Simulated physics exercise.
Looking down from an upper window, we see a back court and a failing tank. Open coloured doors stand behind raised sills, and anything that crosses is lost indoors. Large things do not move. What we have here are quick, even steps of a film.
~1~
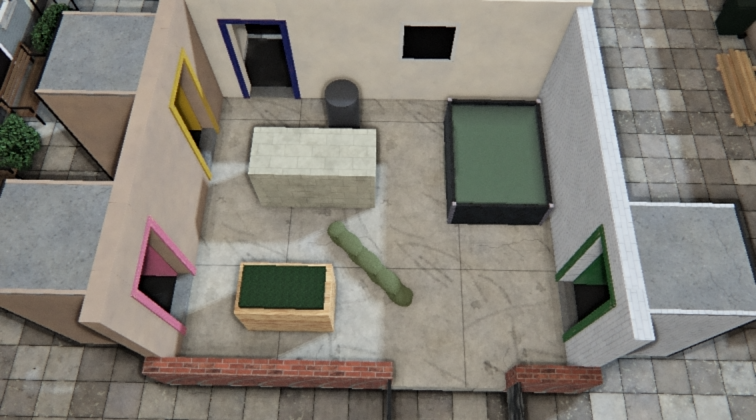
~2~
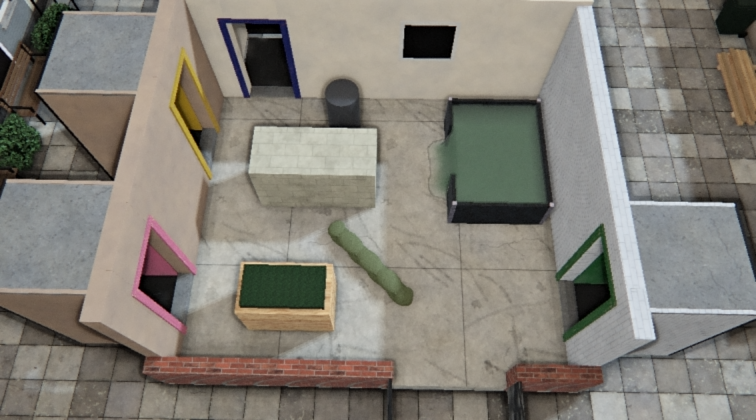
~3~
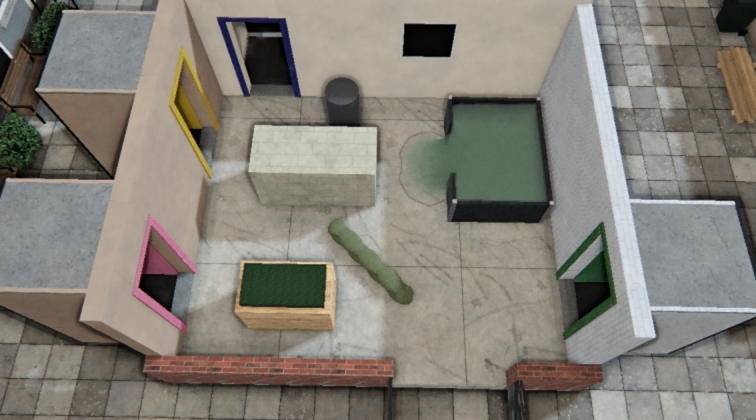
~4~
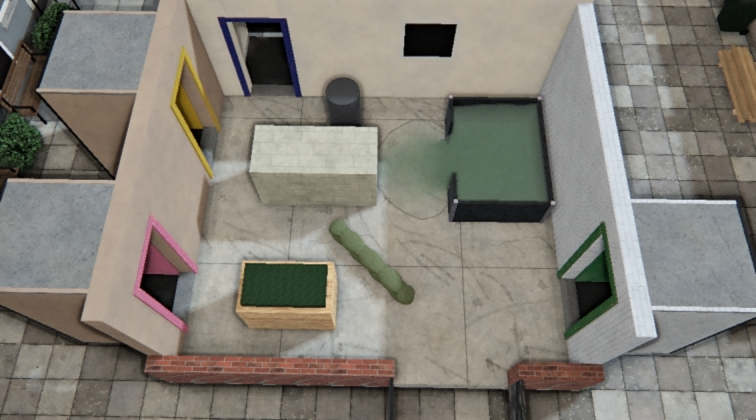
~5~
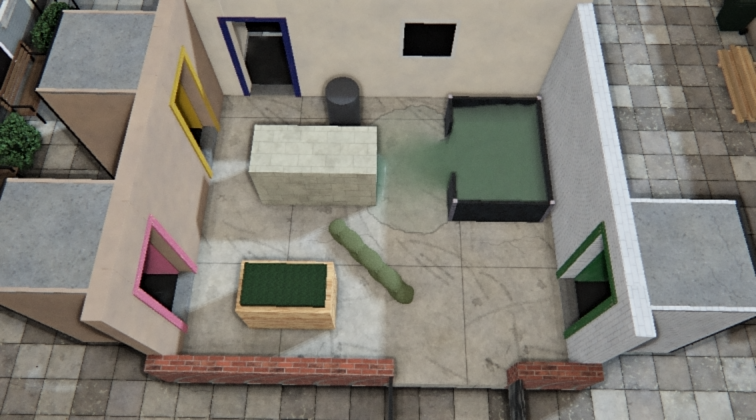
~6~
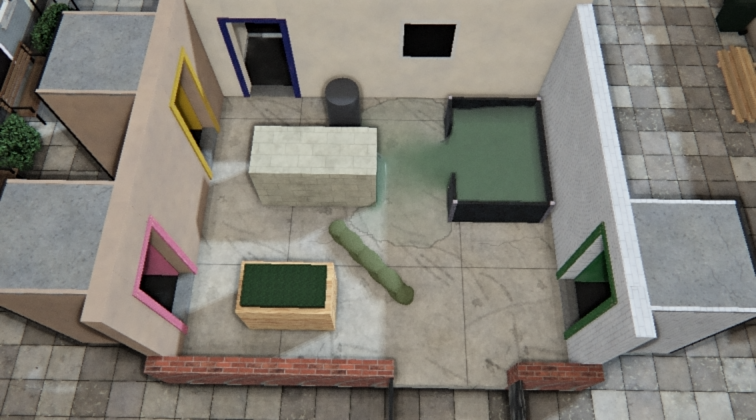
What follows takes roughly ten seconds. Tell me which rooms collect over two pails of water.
The yellow door will pass two buckets at most. The blue door will pass more than two buckets. The green door will pass two buckets at most. The pink door will pass two buckets at most.
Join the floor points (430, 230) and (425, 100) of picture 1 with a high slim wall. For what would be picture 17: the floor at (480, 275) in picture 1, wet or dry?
My call for that point: Waterlogged.
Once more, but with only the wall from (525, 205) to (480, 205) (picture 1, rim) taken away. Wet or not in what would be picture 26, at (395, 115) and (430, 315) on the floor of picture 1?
Still dry and Soaked.
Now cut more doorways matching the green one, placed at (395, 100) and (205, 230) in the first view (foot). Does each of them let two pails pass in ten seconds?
The first door comes in higher, while the second comes in lower.
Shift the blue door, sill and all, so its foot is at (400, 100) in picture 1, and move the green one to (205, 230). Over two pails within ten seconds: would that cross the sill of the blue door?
In that case the blue one gets flooded.
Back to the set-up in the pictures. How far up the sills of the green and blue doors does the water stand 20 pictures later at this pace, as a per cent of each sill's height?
Approx. 110 % followed by 220 %.
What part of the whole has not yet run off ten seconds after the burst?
Around 84 parts in a hundred.
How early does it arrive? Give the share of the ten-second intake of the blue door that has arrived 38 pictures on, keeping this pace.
Close to 60 percent.
A moment on, water covers 25 % of the floor; the yellow door wet at the sill, nothing in, the blue door not reached, the green door not reached, the pink door not reached.
Next, water covers 40 % of the floor; the yellow door wet at the sill, nothing in, the blue door wet at the sill, nothing in, the green door not reached, the pink door not reached.
Then, water covers 65 % of the floor; the yellow door under two buckets in, the blue door under two buckets in, the green door wet at the sill, nothing in, the pink door wet at the sill, nothing in.
Later, water covers 80 % of the floor; the yellow door under two buckets in, the blue door over two buckets in, the green door under two buckets in, the pink door wet at the sill, nothing in.
In the end, water covers 95 % of the floor; the yellow door under two buckets in, the blue door far over two buckets in, the green door under two buckets in, the pink door wet at the sill, nothing in.
